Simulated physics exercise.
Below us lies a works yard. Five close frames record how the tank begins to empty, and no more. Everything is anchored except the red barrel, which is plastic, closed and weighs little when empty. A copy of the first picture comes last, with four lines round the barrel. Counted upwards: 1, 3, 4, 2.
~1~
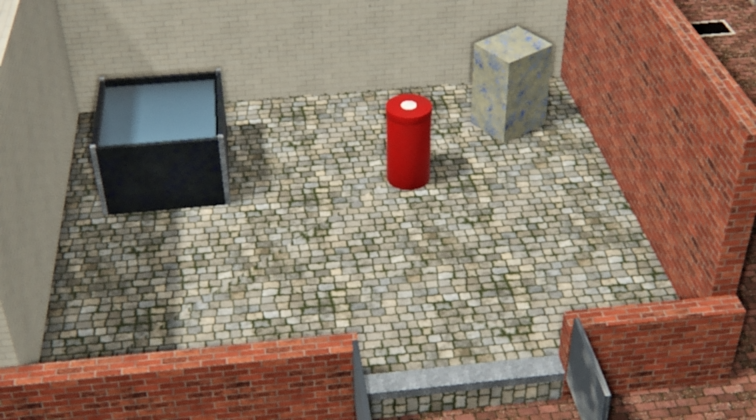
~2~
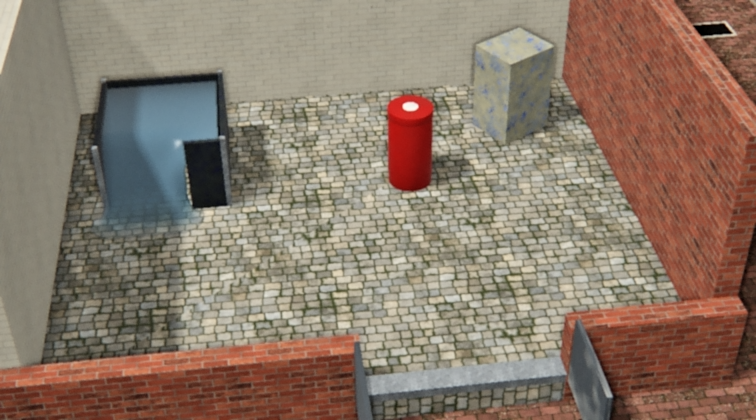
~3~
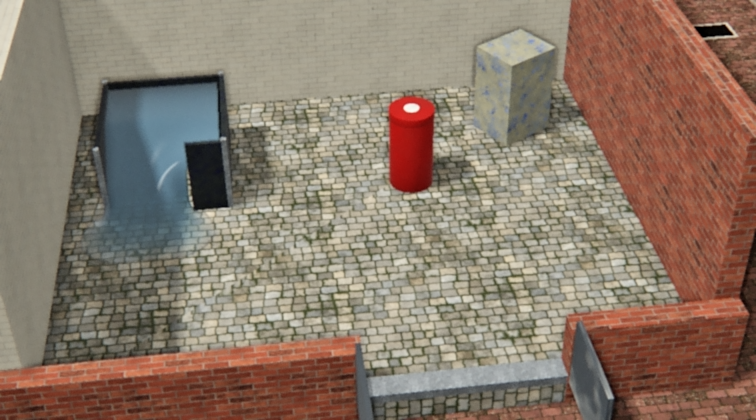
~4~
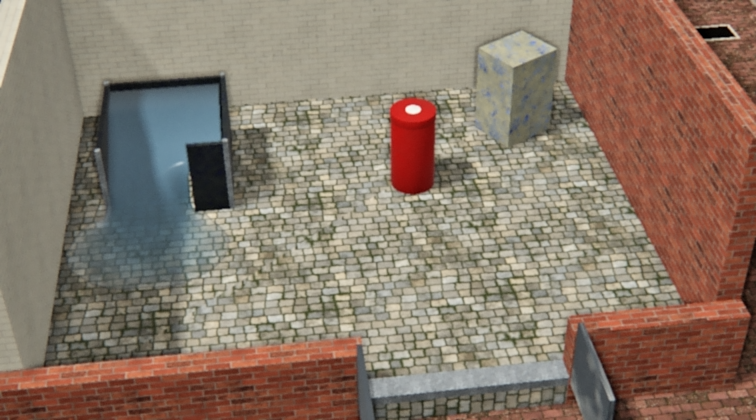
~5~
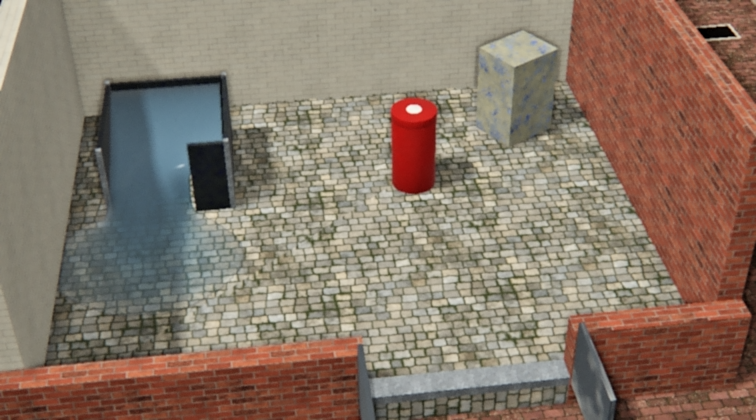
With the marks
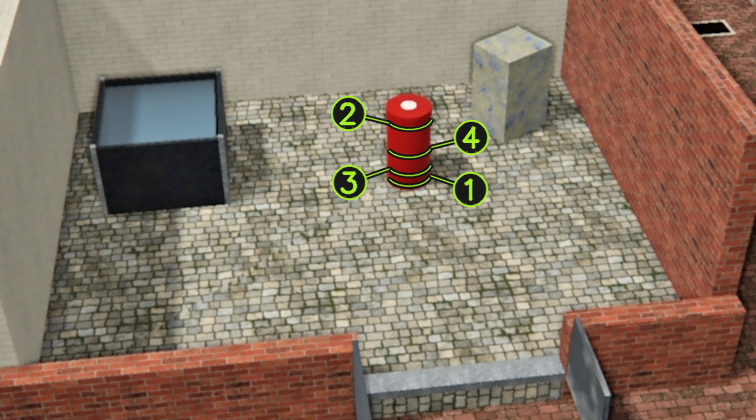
In this clip, a walled, cobbled yard holds a full water tank, a red barrel and a pale speckled block; the tank's front partly opens, and water pours out and spreads across the nearby ground on the left.
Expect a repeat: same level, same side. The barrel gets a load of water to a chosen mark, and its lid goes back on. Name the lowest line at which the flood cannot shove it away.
It is 1.
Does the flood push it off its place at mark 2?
No, not at all.
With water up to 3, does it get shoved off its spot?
No, that is safe.
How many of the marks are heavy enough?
All four.
In lime, 1 at (412, 186); 2 at (412, 129); 3 at (412, 175); 4 at (412, 157); from the bottom up 1, 3, 4, 2.
Choosing 1, it does not move.
Choosing 2, it does not move.
Choosing 3, it does not move.
Choosing 4, it does not move.
